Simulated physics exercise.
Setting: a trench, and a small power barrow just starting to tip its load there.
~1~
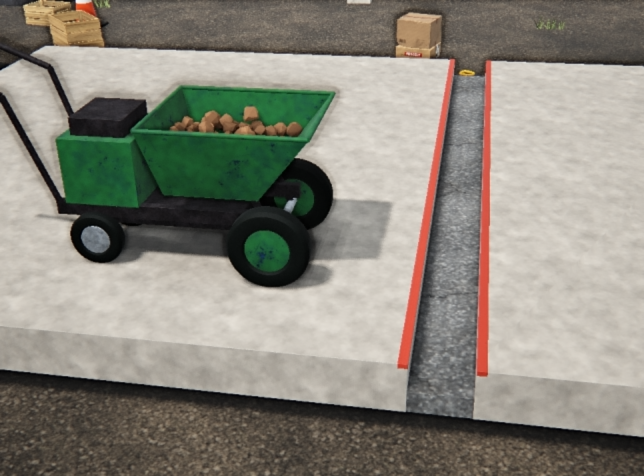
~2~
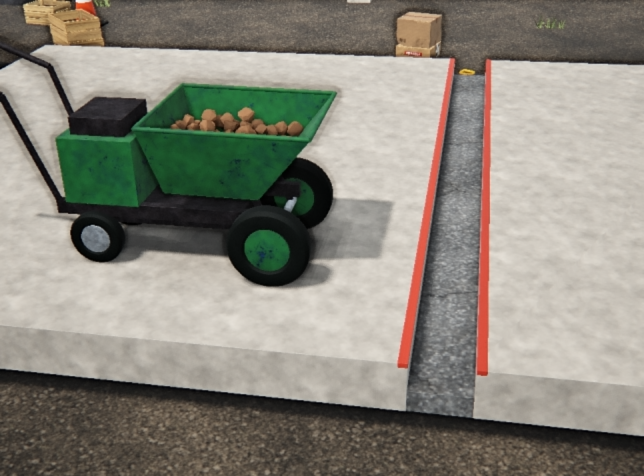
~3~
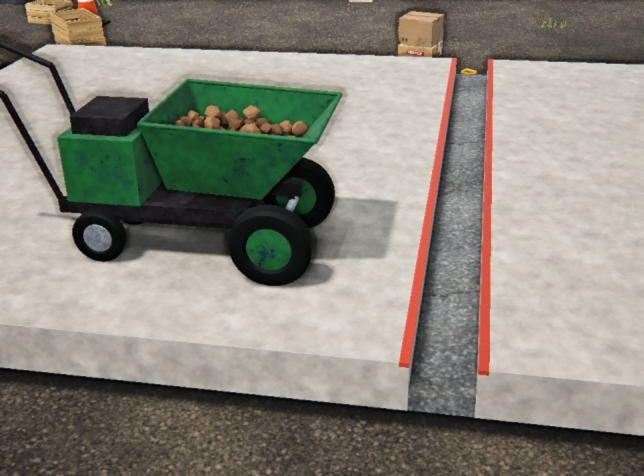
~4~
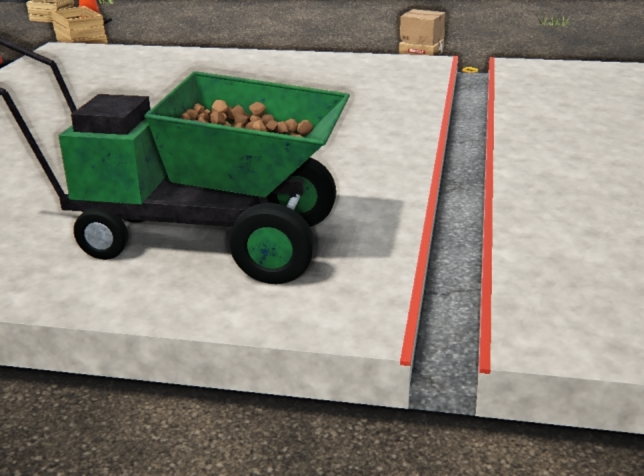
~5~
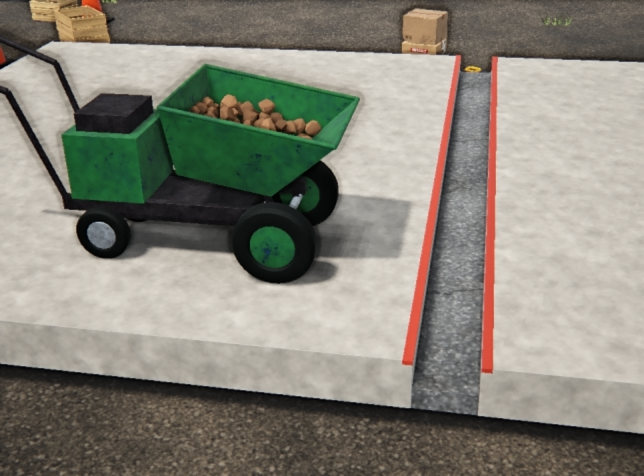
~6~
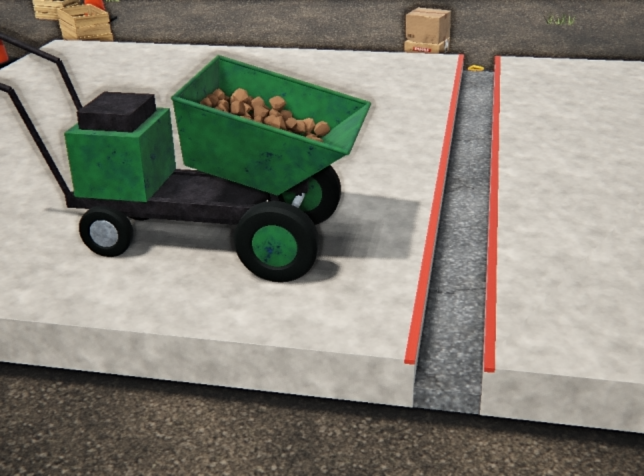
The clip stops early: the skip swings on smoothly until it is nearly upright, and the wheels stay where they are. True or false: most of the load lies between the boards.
True.
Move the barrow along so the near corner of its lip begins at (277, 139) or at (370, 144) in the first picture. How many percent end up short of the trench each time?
It comes out near 30 in a hundred for the first and near 0 in a hundred for the second.
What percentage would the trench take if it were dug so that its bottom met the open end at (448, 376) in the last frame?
The share would be close to 60 percent.
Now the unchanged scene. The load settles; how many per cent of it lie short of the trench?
10 percent.
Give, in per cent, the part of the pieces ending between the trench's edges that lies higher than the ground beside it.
I'd estimate around 20 %.
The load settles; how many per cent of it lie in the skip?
It comes out at some 15 in a hundred.
Shortly afterwards, skip tipped steeply; the whole lot in the skip.
Next, skip tipped right over; the bulk in the skip; a little short of the trench; a little in or heaped over the trench.
Some moments later, skip tipped right over; a little in the skip; a little short of the trench; the bulk in or heaped over the trench; only a few beyond it.
In the end, skip tipped right over; a little in the skip; a little short of the trench; the bulk in or heaped over the trench; only a few beyond it.
